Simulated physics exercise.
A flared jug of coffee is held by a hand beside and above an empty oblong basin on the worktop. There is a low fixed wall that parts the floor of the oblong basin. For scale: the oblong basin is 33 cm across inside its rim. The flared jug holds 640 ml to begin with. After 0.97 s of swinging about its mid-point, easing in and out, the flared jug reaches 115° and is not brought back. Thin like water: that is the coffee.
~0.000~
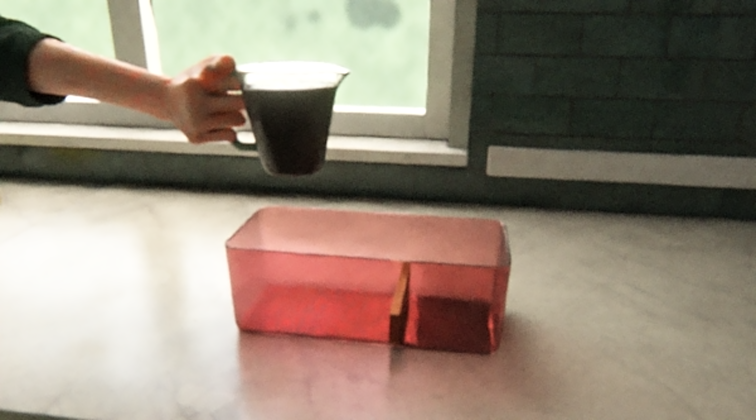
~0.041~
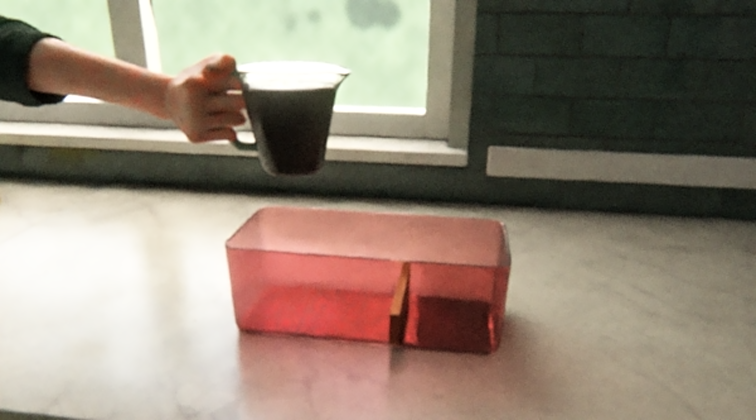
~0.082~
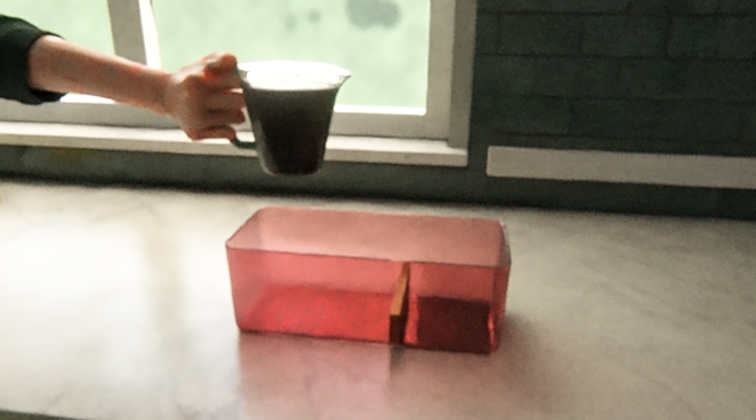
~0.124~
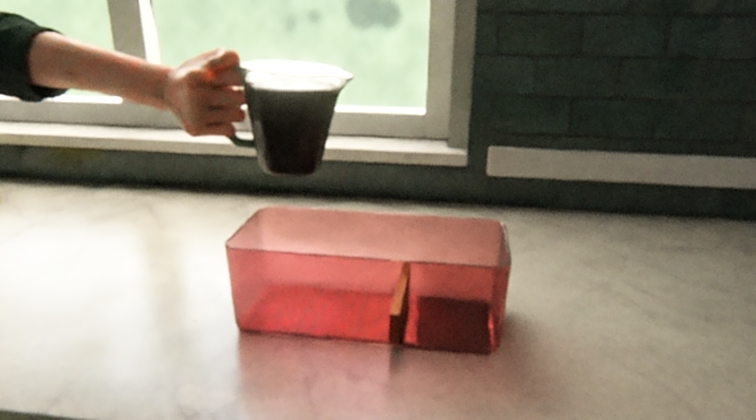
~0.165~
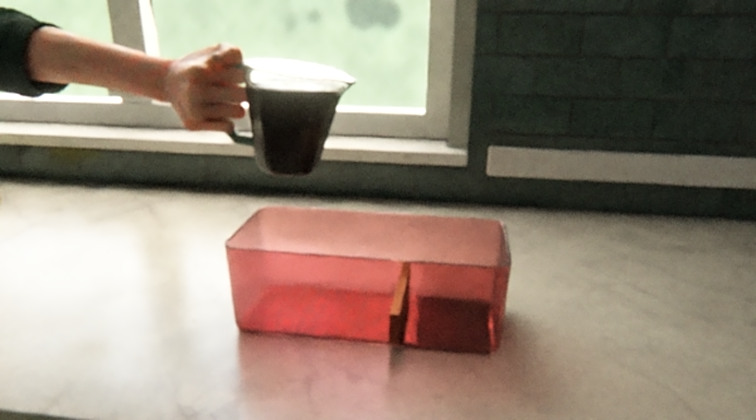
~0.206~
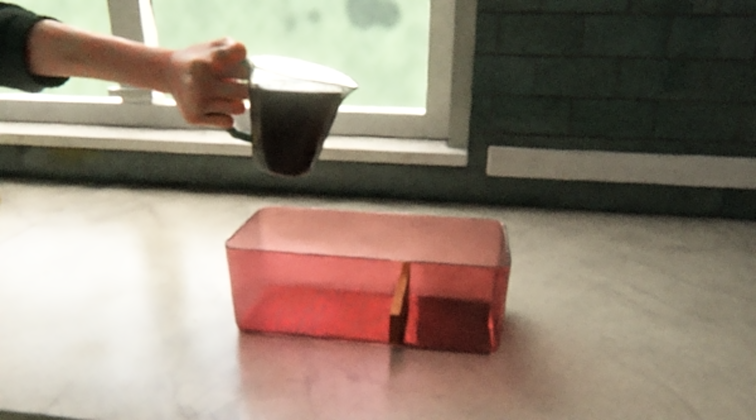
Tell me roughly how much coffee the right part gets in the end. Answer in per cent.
It gets about 47 per cent.
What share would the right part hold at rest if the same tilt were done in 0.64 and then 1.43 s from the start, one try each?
Near 30 in a hundred on the first go and near 60 in a hundred on the second.
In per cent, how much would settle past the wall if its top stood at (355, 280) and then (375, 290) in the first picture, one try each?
The first try gives 95 percent and the second 80 percent.
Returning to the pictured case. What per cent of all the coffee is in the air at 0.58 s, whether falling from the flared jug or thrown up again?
I'd say close to 24 per cent.
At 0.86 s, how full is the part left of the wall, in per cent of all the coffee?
The fraction is near 34 percent.
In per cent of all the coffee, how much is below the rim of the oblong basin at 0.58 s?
About 10%.
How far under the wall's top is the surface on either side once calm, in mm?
Left 30 mm, right 24 mm.
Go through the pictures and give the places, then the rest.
It leans 0°; its right rim is at (350, 71); the coffee meets the walls at (248, 81) and (337, 85); the oblong basin's rim runs from (243, 226) to (507, 244); the wall's top is at (401, 289), in the first picture.
It leans 1°; its right rim is at (351, 71); the coffee meets the walls at (248, 82) and (337, 85), in the second picture.
It leans 2°; its right rim is at (352, 73); the coffee meets the walls at (250, 81) and (337, 86), in the third picture.
It leans 5°; its right rim is at (354, 76); the coffee meets the walls at (251, 81) and (339, 87), in the fourth picture.
It leans 8°; its right rim is at (357, 80); the coffee meets the walls at (253, 81) and (342, 88), in the fifth picture.
It leans 12°; its right rim is at (360, 86); the coffee meets the walls at (255, 81) and (347, 89), in the sixth picture.
Then, 0.58 s in, the tilt is 76° and 66 per cent is still to pour, 1 is left of the wall and 9 right of it.
Then, 0.86 s in, the tilt is 112° and 8 per cent is still to pour, 34 is left of the wall and 46 right of it.
Then, 1.15 s in, the tilt is 115° and 0 per cent is still to pour, 52 is left of the wall and 46 right of it.
Then, 1.47 s in, the tilt is 115° and 0 per cent is still to pour, 52 is left of the wall and 47 right of it.
Finally, 52 per cent lies left of the wall, 47 right of it and 2 outside.
